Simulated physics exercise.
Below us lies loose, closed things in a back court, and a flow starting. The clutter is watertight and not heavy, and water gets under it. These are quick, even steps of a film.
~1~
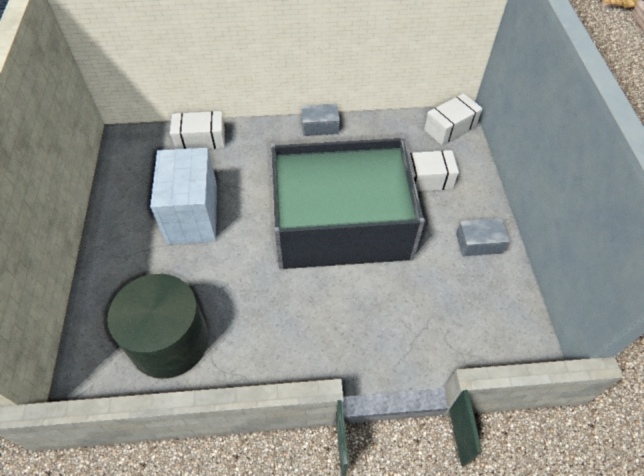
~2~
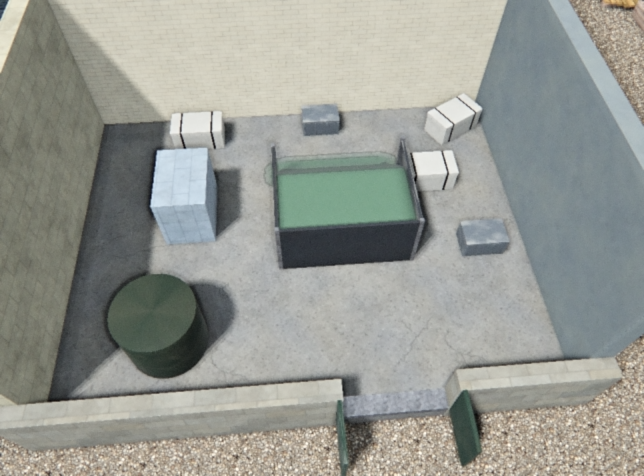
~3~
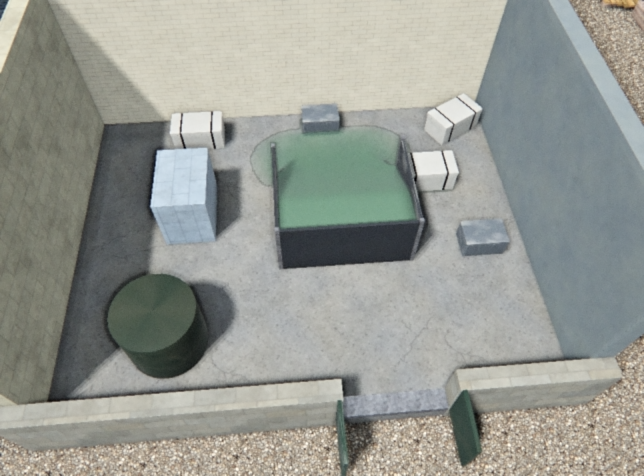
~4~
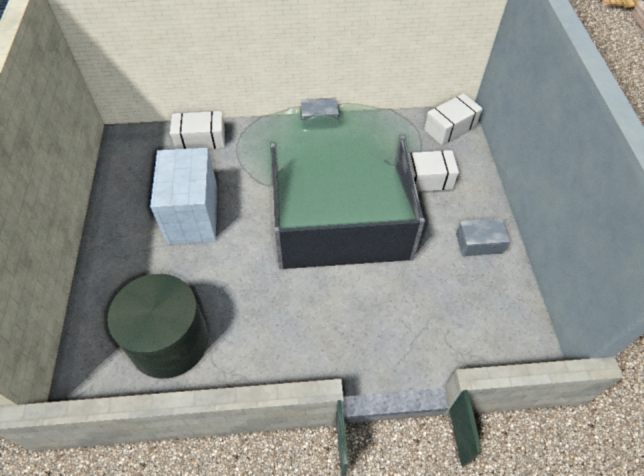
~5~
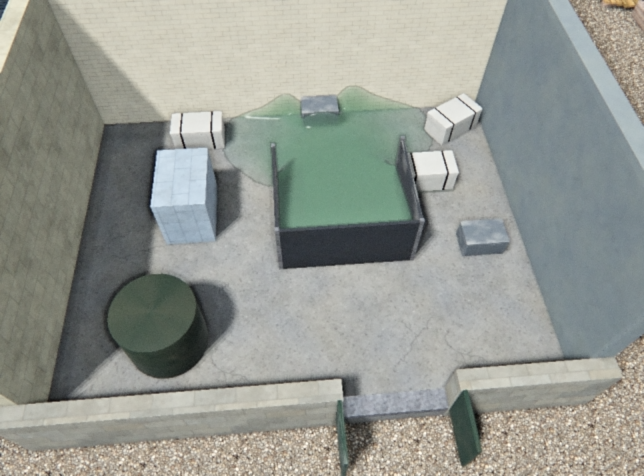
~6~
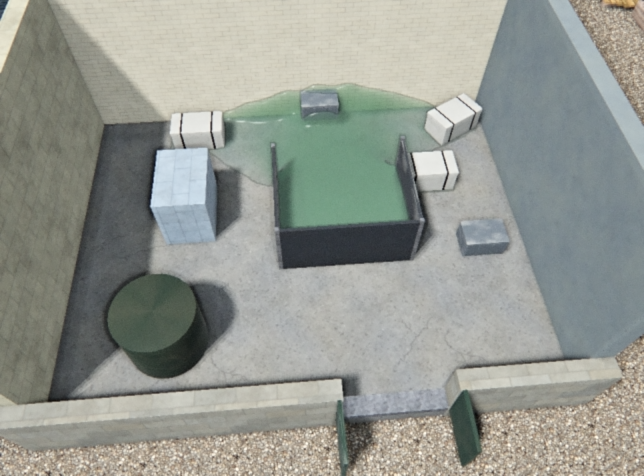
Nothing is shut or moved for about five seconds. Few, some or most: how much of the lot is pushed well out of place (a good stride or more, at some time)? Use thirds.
Share: At least two thirds.
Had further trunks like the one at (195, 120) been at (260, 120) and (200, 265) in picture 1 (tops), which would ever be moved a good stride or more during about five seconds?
One after the other: Yes, under that.
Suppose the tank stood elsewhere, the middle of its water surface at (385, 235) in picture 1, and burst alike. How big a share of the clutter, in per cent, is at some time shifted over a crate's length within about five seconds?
Close to 100 %.
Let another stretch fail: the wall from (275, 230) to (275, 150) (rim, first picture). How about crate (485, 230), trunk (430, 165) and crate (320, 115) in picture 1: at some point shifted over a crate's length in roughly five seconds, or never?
One after the other: Never so far, under that, shifted that much.
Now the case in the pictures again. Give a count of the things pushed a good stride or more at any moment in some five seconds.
It comes to 5.
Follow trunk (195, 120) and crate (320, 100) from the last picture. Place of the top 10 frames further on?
Around (129, 176) and (260, 112).
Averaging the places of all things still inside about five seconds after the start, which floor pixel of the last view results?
Around (304, 288).
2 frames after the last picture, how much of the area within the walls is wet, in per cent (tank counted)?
Near 25 in a hundred.
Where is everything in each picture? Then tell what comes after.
A crate at (320, 113) rests on the ground; a trunk at (196, 122) rests on the ground; 0 of 5 have shifted, in the first picture.
A crate at (320, 113) rests on the ground; a trunk at (196, 122) rests on the ground; 0 of 5 have shifted, in the second picture.
A crate at (320, 113) rests on the ground; a trunk at (196, 122), on the bottom; 0 of 5 have shifted, in the third picture.
A crate at (319, 106) rests on the ground, close to its start; a trunk at (196, 122) rests on the ground; 1 of 5 have shifted, in the fourth picture.
A crate at (319, 104), on the bottom, close to its start; a trunk at (196, 122), on the bottom; 1 of 5 have shifted, in the fifth picture.
A crate at (319, 98), afloat, close to its start; a trunk at (196, 122), on the bottom; 1 of 5 have shifted, in the sixth picture.
A moment on, 0 of 5 are well off their spots; 1 afloat.
Next, 3 of 5 are well off their spots; 1 afloat.
Later, 4 of 5 are well off their spots; 1 afloat.
In the end, 5 of 5 are well off their spots, and 5 have been at some point; 1 afloat.
